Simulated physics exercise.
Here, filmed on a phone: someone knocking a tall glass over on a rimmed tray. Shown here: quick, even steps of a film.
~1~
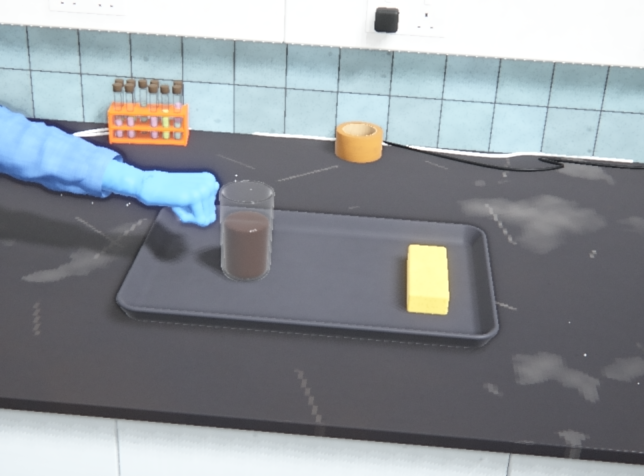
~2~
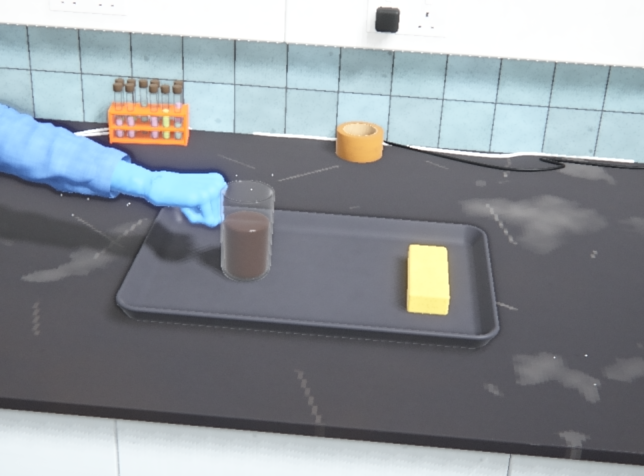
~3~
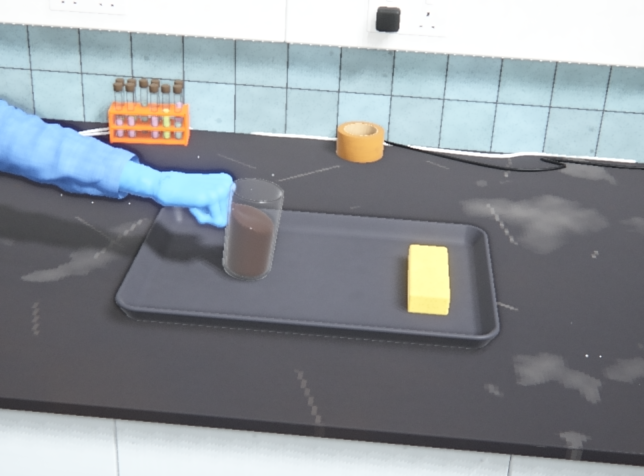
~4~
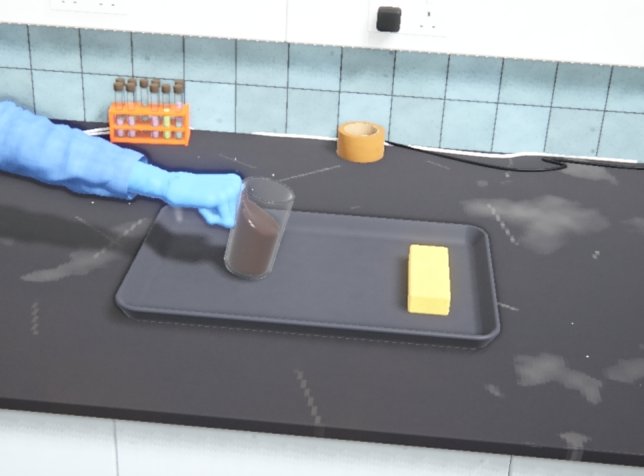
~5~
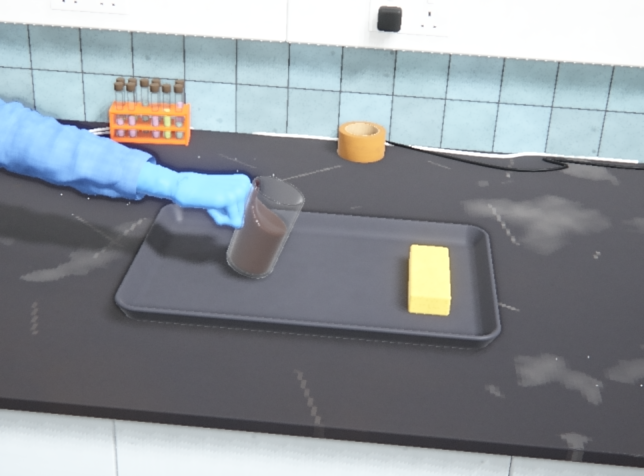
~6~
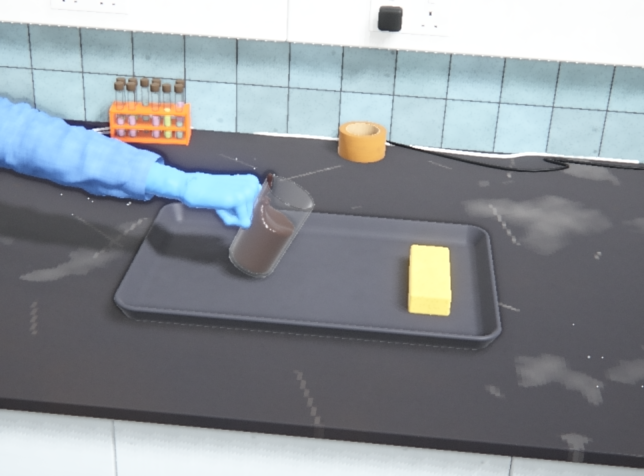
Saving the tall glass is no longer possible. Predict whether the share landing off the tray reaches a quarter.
The tray ends up with over three quarters of the liquid.
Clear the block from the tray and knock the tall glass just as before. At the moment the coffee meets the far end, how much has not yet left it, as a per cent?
About 55 %.
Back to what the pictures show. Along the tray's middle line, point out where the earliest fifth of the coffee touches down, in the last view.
It lands near (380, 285).
A moment on, the tall glass is falling and 100 per cent is in the glass, 0 on the tray and 0 above or beyond its rim.
Next, the tall glass lies on its side and 68 per cent is in the glass, 26 on the tray and 6 above or beyond its rim.
Then the tall glass lies on its side and 33 per cent is in the glass, 50 on the tray and 16 above or beyond its rim.
Later the tall glass lies on its side and 18 per cent is in the glass, 77 on the tray and 6 above or beyond its rim.
Finally, 94 per cent is held by tray and glass, 6 is off the tray.
